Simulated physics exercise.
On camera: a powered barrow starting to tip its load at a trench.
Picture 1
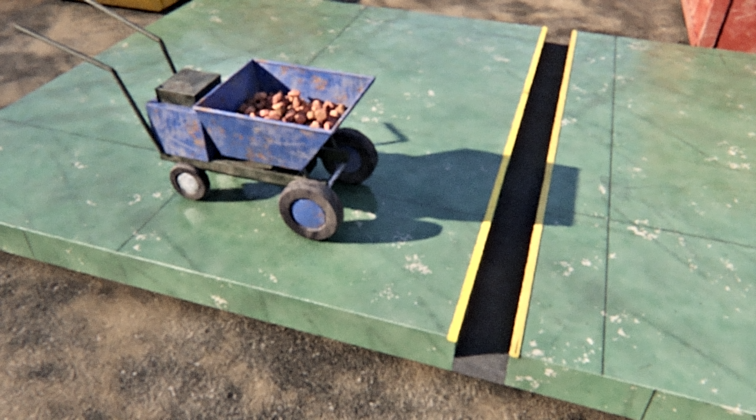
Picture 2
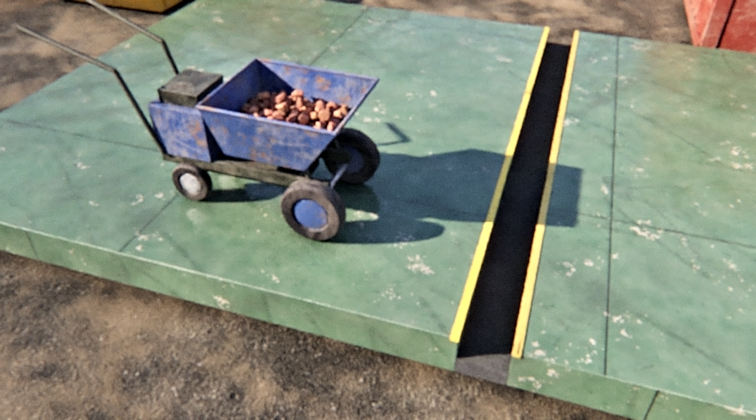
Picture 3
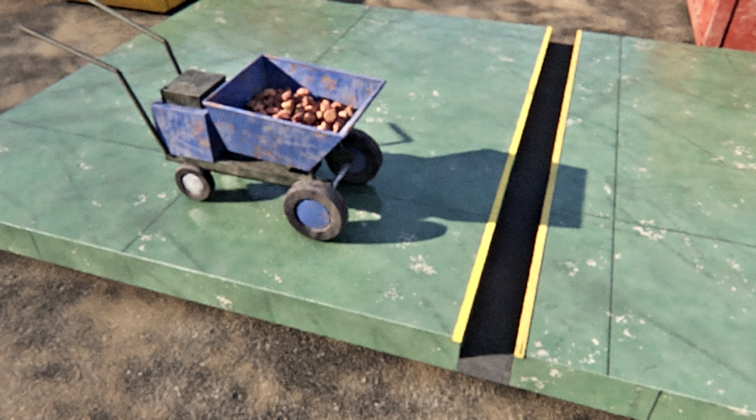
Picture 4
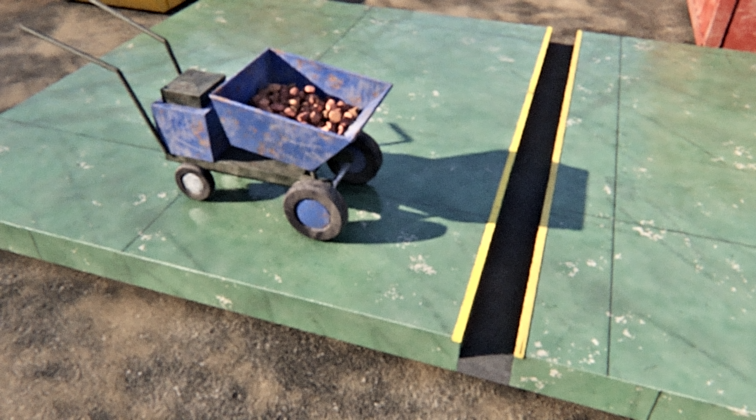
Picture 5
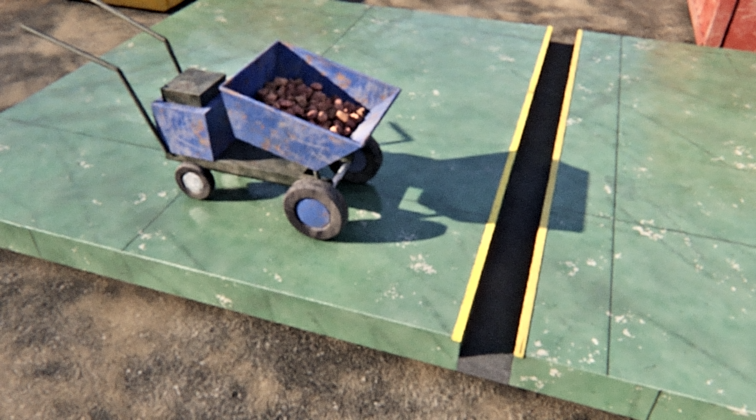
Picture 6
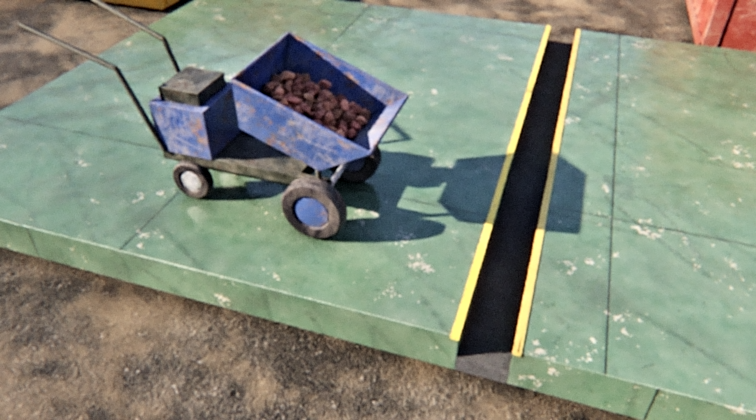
Blue wheeled barrow on a green platform gradually tilting its skip of brown lumps forward to the right, its wheels staying put.
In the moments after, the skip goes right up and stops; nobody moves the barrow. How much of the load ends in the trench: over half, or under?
It catches under half.
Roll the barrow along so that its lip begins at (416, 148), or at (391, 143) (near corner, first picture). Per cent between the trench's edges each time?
Near 80 % and 90 %.
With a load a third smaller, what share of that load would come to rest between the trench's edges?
Close to 10 per cent.
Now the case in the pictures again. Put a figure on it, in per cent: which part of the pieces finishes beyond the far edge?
Roughly 0 in a hundred.
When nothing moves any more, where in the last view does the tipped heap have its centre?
Roughly at (452, 227).
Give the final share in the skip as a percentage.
Roughly 10 in a hundred.
Shortly afterwards, skip tipped steeply; the whole lot in the skip.
Next, skip tipped right over; all but a few in the skip; only a few short of the trench.
Some moments later, skip tipped right over; near a third in the skip; near half short of the trench; a little in or heaped over the trench.
In the end, skip tipped right over; a little in the skip; near two thirds short of the trench; near a quarter in or heaped over the trench; none at all beyond it.
